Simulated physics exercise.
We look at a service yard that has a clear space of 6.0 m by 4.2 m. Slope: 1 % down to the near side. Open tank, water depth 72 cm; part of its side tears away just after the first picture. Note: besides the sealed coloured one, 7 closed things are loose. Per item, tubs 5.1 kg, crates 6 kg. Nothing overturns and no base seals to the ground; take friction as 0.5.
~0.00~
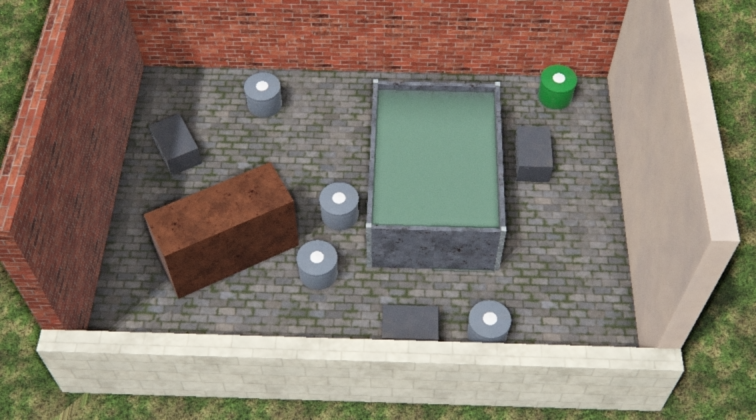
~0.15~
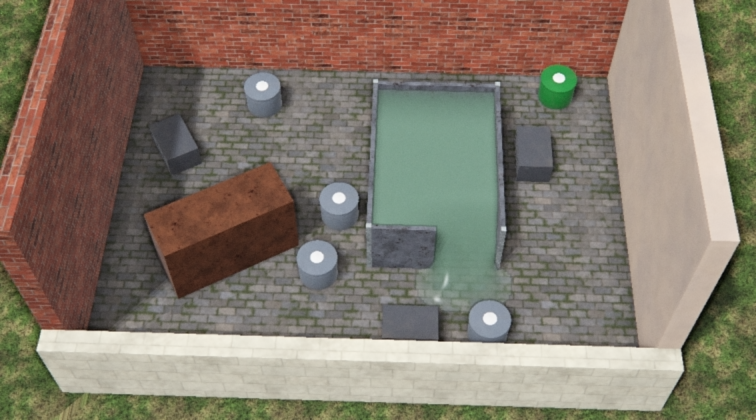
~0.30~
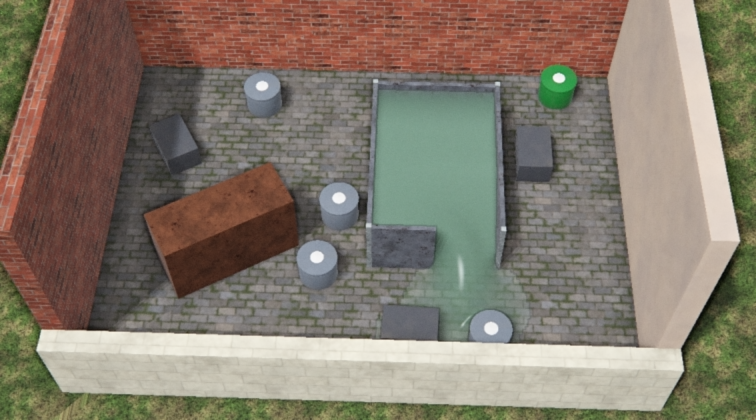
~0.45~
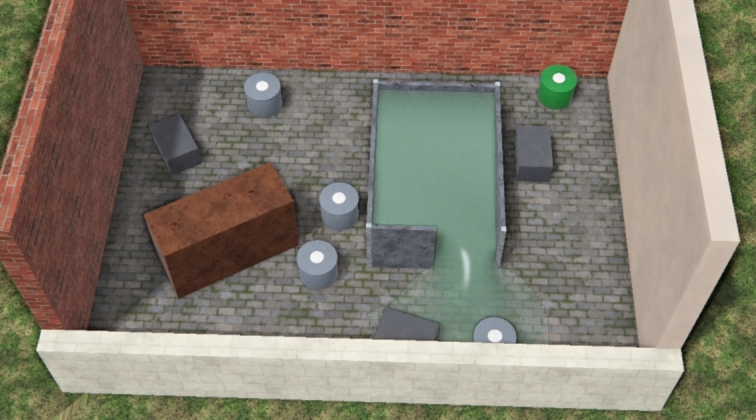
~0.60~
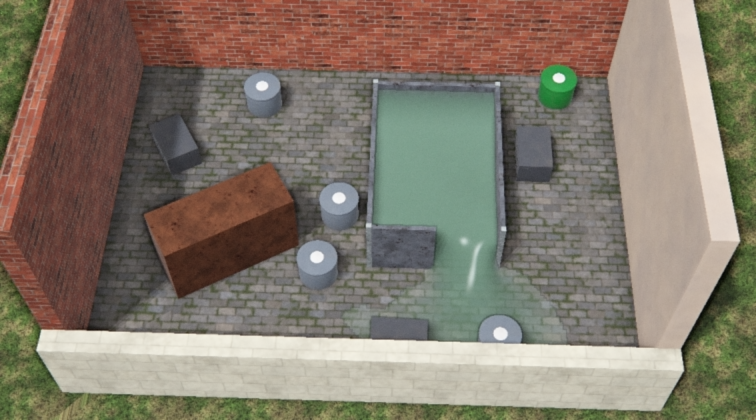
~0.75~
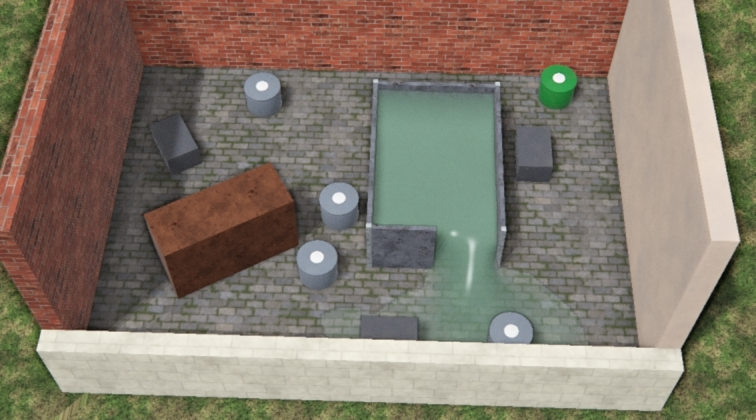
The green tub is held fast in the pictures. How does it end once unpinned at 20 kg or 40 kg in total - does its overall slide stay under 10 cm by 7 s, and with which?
Only the 40 kg total keeps it under.
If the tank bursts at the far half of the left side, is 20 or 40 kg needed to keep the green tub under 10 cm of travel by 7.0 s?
Under that change, the first option suffices.
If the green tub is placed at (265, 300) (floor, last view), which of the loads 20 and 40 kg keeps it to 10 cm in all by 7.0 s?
Only the larger holds.
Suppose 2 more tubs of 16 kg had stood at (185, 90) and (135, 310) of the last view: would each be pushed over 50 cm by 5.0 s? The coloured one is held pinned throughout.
The first is within the limit, the second over the limit.
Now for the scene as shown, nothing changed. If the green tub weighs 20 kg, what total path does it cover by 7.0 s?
All together it comes to about 250 cm.
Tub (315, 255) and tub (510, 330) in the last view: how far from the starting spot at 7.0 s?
Shift from start, in order: 120 cm; 400 cm.
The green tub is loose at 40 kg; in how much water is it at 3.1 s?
Around 10 cm.
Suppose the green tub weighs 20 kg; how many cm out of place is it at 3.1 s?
Roughly 5 cm.
After 1.4 s the green tub would be 0 cm from its start with 20 kg and 0 cm from its start with 40 kg; 0 cm of water round it then.
After 3.1 s the green tub would be 6 cm from its start with 20 kg and 0 cm from its start with 40 kg; 10 cm of water round it then.
After 4.9 s the green tub would be 110 cm from its start with 20 kg and 0 cm from its start with 40 kg; 17 cm of water round it then.
After 7.0 s the green tub would be 246 cm from its start with 20 kg and 0 cm from its start with 40 kg; 13 cm of water round it then.
